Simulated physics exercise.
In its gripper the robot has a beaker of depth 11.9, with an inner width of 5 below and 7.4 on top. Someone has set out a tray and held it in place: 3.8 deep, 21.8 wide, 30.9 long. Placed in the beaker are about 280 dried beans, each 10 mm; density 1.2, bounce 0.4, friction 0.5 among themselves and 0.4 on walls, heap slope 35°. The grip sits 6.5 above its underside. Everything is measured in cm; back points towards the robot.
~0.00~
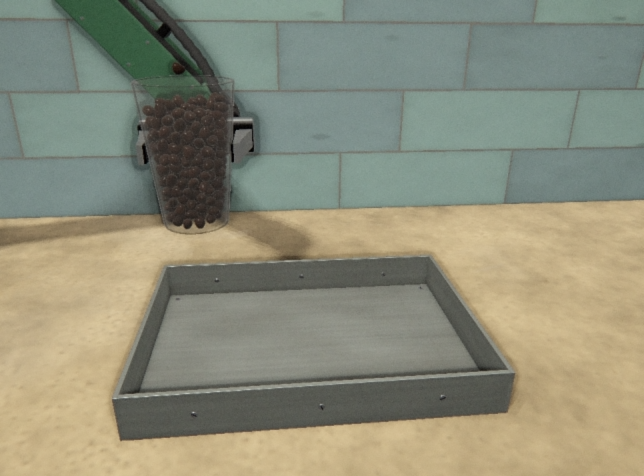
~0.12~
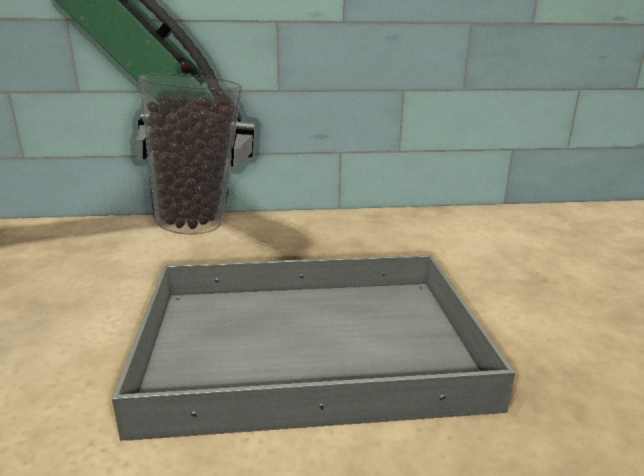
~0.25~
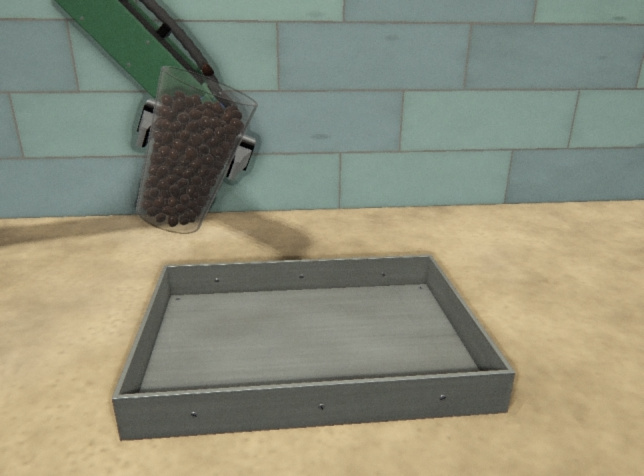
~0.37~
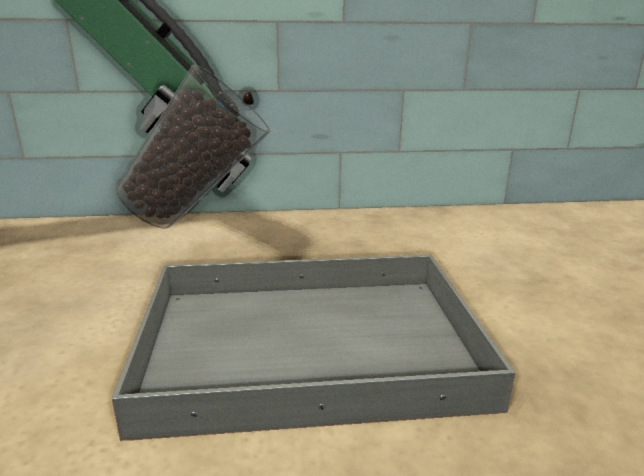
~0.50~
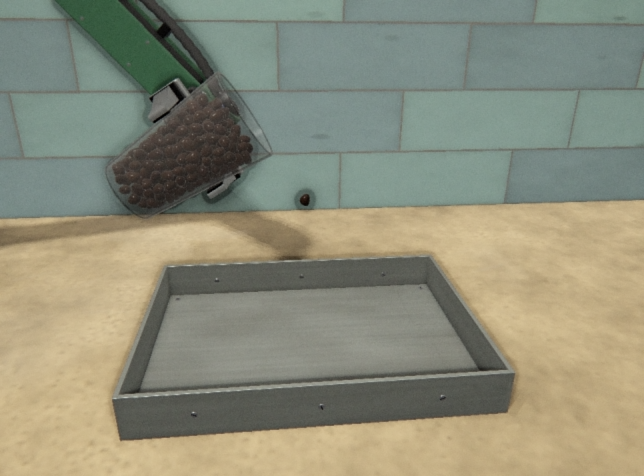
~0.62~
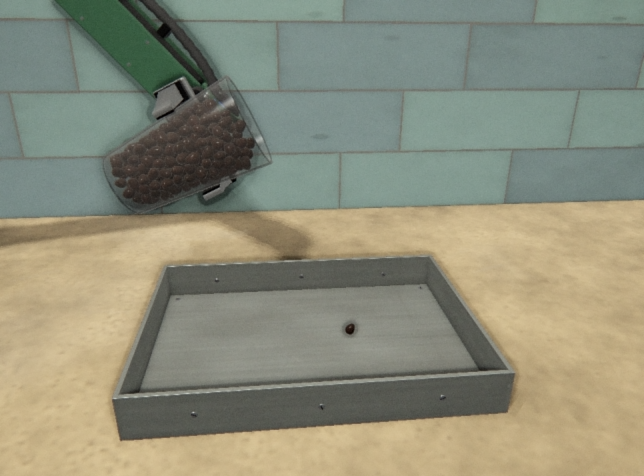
A green robot arm at the upper left tilts a clear beaker packed with dark brown beans to the right, and a single bean drops from its rim into the tray. The fixed view looks slightly down on a mottled tan countertop against a blue-green tiled wall. In the foreground sits a shallow grey rectangular tray, motionless, while the other beans stay inside the beaker.
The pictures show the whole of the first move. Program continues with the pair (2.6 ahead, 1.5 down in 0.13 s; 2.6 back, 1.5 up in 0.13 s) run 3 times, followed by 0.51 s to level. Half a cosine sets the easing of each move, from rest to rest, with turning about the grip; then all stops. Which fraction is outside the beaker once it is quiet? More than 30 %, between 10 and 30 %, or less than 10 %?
Less than 10 %.
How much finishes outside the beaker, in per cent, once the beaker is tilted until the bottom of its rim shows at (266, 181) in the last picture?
About 30 per cent.
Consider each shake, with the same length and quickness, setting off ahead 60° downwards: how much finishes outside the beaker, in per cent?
I'd say close to 0 per cent.
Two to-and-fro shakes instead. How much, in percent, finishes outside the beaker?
About 5 per cent, then.
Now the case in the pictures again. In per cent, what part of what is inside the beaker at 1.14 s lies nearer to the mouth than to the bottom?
50 %.
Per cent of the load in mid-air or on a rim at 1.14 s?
Around 0 per cent of the load.
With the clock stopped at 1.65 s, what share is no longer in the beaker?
About 5 per cent.
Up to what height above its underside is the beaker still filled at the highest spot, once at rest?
It reaches close to 12.5 cm in the end.
After 1.14 s, tilted 64° forward, highest piece 23 above the table; 276 in the beaker, 8 in the tray, 1 in flight or on a rim.
After 1.65 s, tilted 33° forward, highest piece 24 above the table; 275 in the beaker, 10 in the tray.
After 2.11 s, level, highest piece 26 above the table; 275 in the beaker, 10 in the tray.
After 3.16 s, level, highest piece 26 above the table; 275 in the beaker, 10 in the tray.
At rest, 275 in the beaker, 10 in the tray. That is 4 % outside the beaker.
